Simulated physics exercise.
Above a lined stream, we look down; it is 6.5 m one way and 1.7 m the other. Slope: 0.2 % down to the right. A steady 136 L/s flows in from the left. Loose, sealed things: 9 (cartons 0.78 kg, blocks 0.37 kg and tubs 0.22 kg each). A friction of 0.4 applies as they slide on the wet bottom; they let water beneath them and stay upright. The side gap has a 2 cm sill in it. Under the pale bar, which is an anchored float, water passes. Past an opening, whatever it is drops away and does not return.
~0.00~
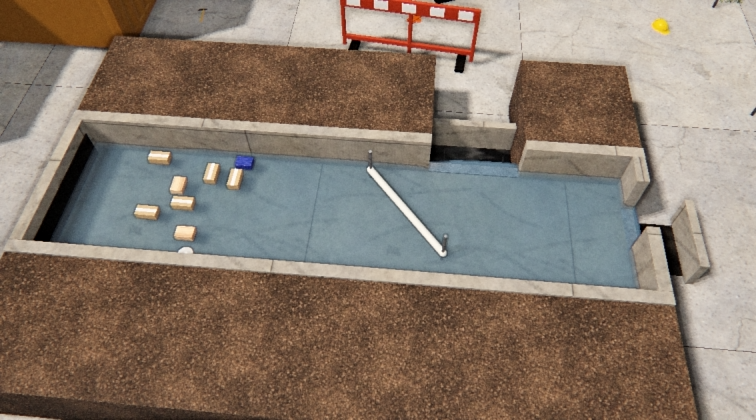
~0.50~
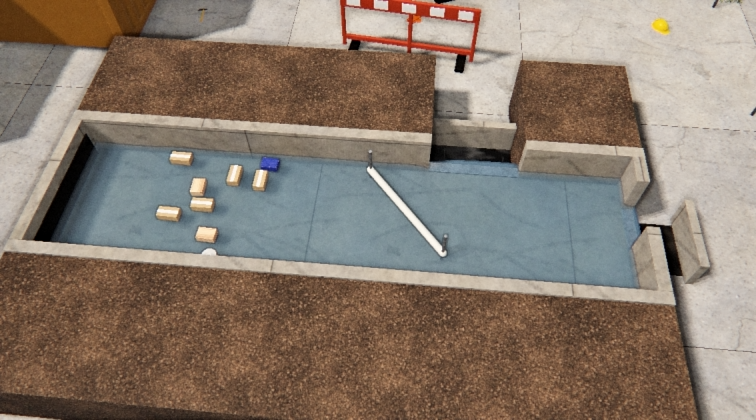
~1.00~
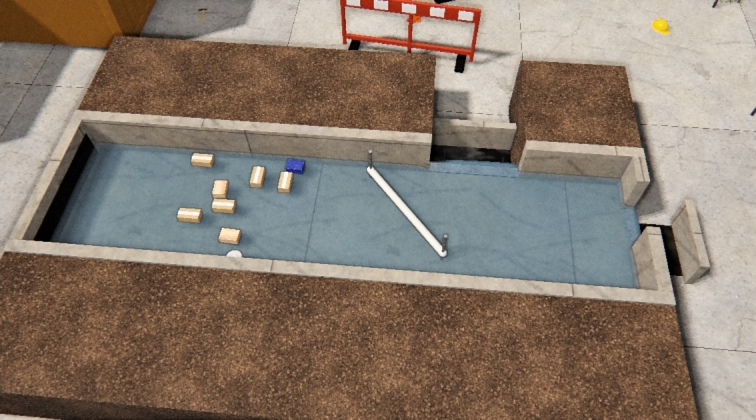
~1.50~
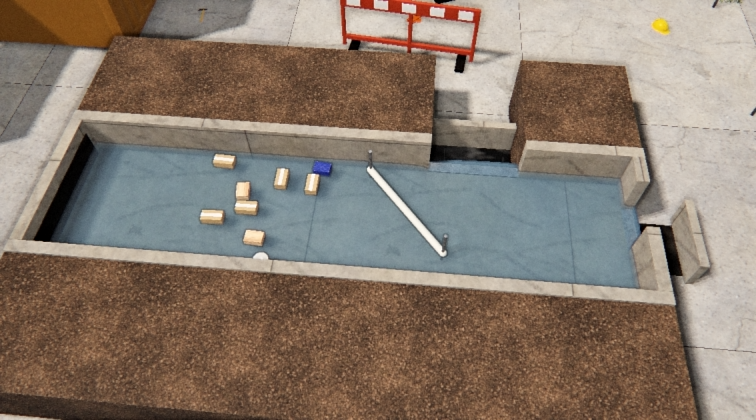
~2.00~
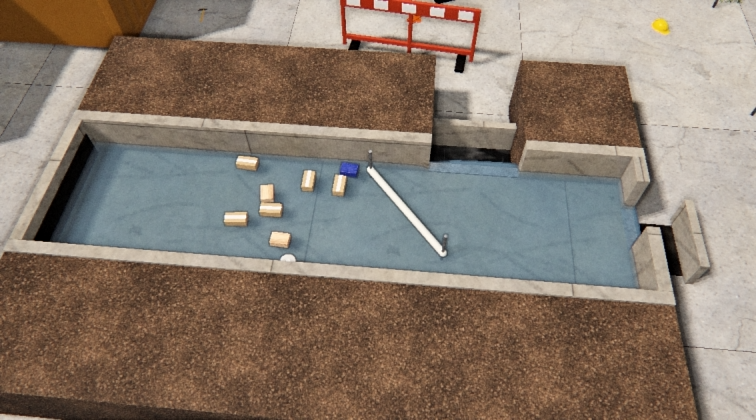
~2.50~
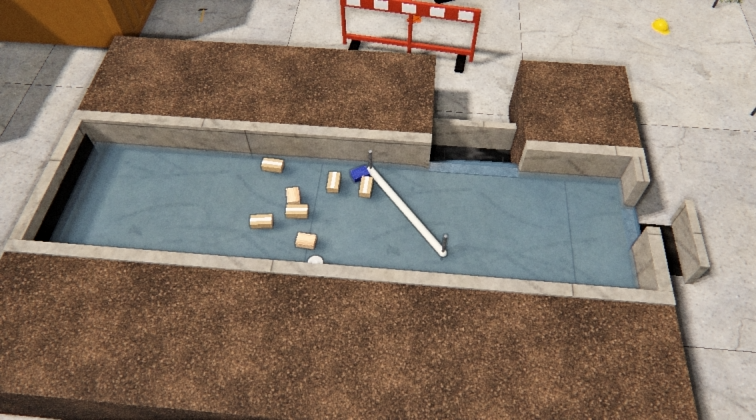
In a stone-lined water channel seen from above, a blue block, several pale wooden blocks and a small white tub drifted steadily right together, until the blue block reached the slanted white bar and turned slightly.
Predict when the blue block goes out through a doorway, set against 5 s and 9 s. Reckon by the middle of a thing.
Post-window or not at all.
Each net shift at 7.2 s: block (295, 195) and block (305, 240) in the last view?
Taking them in the order asked, 300 cm and then 300 cm.
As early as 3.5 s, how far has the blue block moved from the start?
150 cm, give or take.
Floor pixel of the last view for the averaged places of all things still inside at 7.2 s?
Somewhere near (419, 240).
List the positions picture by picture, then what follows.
In the first frame, the blue block at (244, 161) floats; about 1610 L in view; 0 of 9 have shifted.
In the second frame, the blue block at (270, 163) floats, 32 cm from its start; 14 cm deep round most things; 9 of 9 have shifted.
In the third frame, the blue block at (295, 165), afloat, 63 cm from its start; 14 cm deep round most things; 9 of 9 have shifted.
In the fourth frame, the blue block at (322, 167) floats, 96 cm from its start; about 1620 L in view; 9 of 9 have shifted.
In the fifth frame, the blue block at (349, 168) floats, 128 cm from its start; about 1620 L in view; 9 of 9 have shifted.
In the sixth frame, the blue block at (360, 172), afloat, 142 cm from its start; 13 cm deep round most things; 9 of 9 have shifted.
After 3.5 s the blue block is near (367, 181), 1.5 m from its start, afloat; 0 of 9 are out; 9 afloat.
After 7.2 s the blue block is near (386, 198), 1.8 m from its start, afloat; 0 of 9 are out; 9 afloat.
After 12.0 s the blue block is near (397, 210), 2.0 m from its start, afloat; 1 of 9 are out; 8 afloat.
After 16.0 s the blue block is near (404, 219), 2.1 m from its start, afloat; 3 of 9 are out; 6 afloat.
